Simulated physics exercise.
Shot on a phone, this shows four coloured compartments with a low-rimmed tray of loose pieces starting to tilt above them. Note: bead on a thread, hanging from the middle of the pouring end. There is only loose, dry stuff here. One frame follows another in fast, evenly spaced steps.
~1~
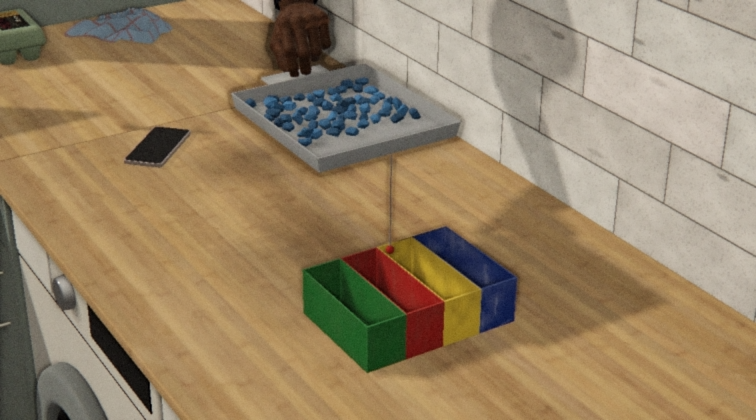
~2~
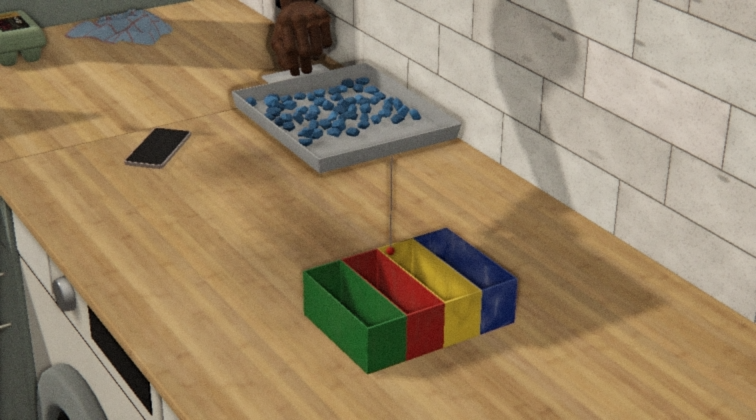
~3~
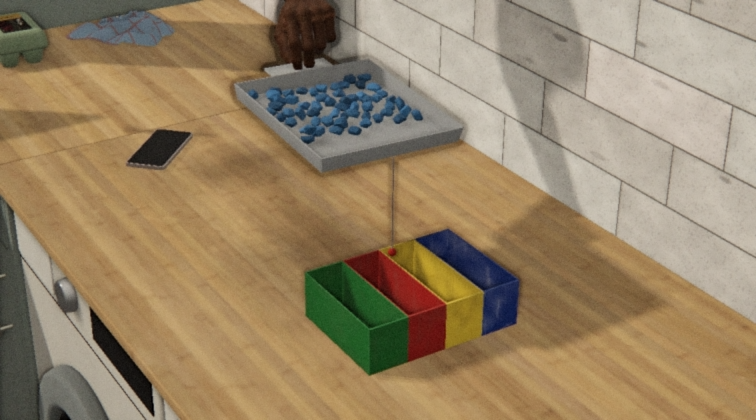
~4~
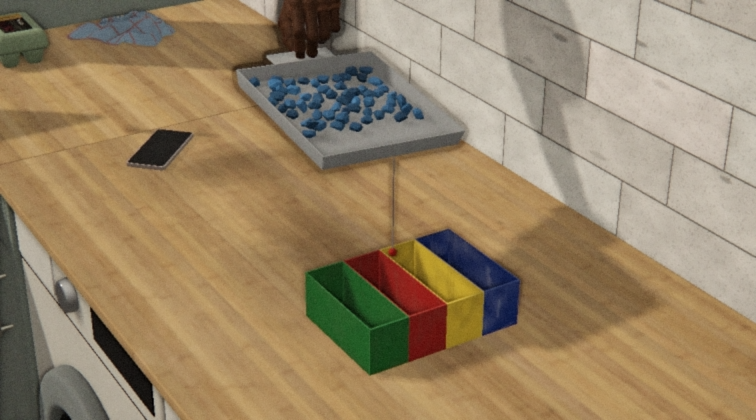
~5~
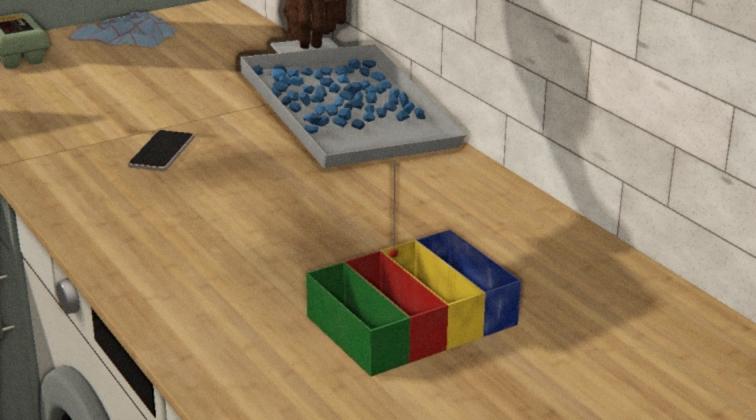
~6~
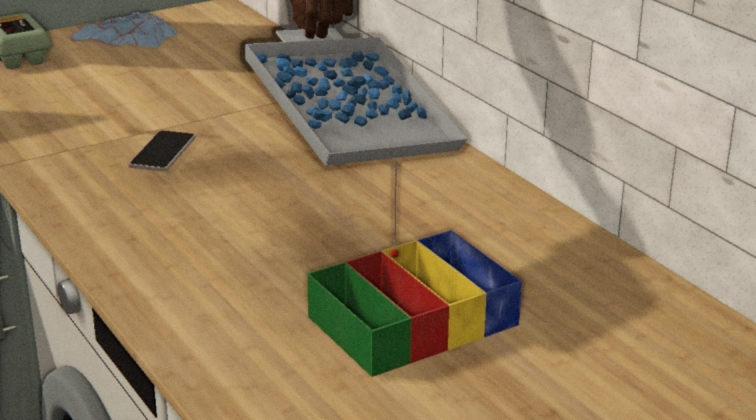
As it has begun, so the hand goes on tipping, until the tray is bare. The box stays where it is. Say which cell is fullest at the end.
The blue cell is fullest at the end.
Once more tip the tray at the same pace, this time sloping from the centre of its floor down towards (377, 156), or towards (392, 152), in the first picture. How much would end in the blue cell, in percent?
Lab note: Try one about 0 %, try two about 10 %.
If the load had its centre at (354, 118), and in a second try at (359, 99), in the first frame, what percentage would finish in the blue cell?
In turn 60 and 70 in a hundred.
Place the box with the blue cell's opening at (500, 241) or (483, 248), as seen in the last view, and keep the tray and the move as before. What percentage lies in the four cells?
Trial 1 near 100 %, trial 2 near 100 %.
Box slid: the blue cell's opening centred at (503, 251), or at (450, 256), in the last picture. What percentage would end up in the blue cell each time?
Trial 1 near 20 percent, trial 2 near 60 percent.
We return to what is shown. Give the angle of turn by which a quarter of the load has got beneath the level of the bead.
Tilt: Around 95 degrees.
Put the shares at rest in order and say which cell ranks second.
The runner-up is the yellow cell.
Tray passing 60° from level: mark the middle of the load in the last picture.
The load's middle is around (424, 127).
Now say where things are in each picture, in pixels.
Corners of the pouring end at (319, 156) and (457, 121), level; middle of the load at (341, 110), aquarium stones; bead on its thread at (390, 250); green cell at (386, 339); red cell at (425, 326); yellow cell at (462, 313); blue cell at (498, 301), in the first picture.
Corners of the pouring end at (320, 157) and (457, 123), level; middle of the load at (341, 110), in the second picture.
Corners of the pouring end at (323, 157) and (460, 126), tipped barely, lowest at the right corner; middle of the load at (343, 107), in the third picture.
Corners of the pouring end at (325, 154) and (461, 129), tipped a little, lowest at the right corner; middle of the load at (345, 101), in the fourth picture.
Corners of the pouring end at (327, 153) and (462, 134), tipped a little, lowest at the right corner; middle of the load at (347, 95), in the fifth picture.
Corners of the pouring end at (330, 151) and (464, 137), tipped clearly, lowest at the right corner; middle of the load at (351, 90); green cell at (391, 343); red cell at (429, 330); yellow cell at (467, 317); blue cell at (503, 305), in the sixth picture.
Soon, tray tipped steeply; all on the tray.
A while on, tray tipped right over; about two thirds on the tray; a small part in the blue cell; a small part in the yellow cell; about a quarter falling or outside the box.
Towards the end, tray tipped past a quarter turn; about two thirds in the blue cell; about a quarter in the yellow cell; a small part falling or outside the box.
Finally, tray tipped past a quarter turn; about two thirds in the blue cell; about a quarter in the yellow cell; none in the green cell; none in the red cell; a small part outside the box.
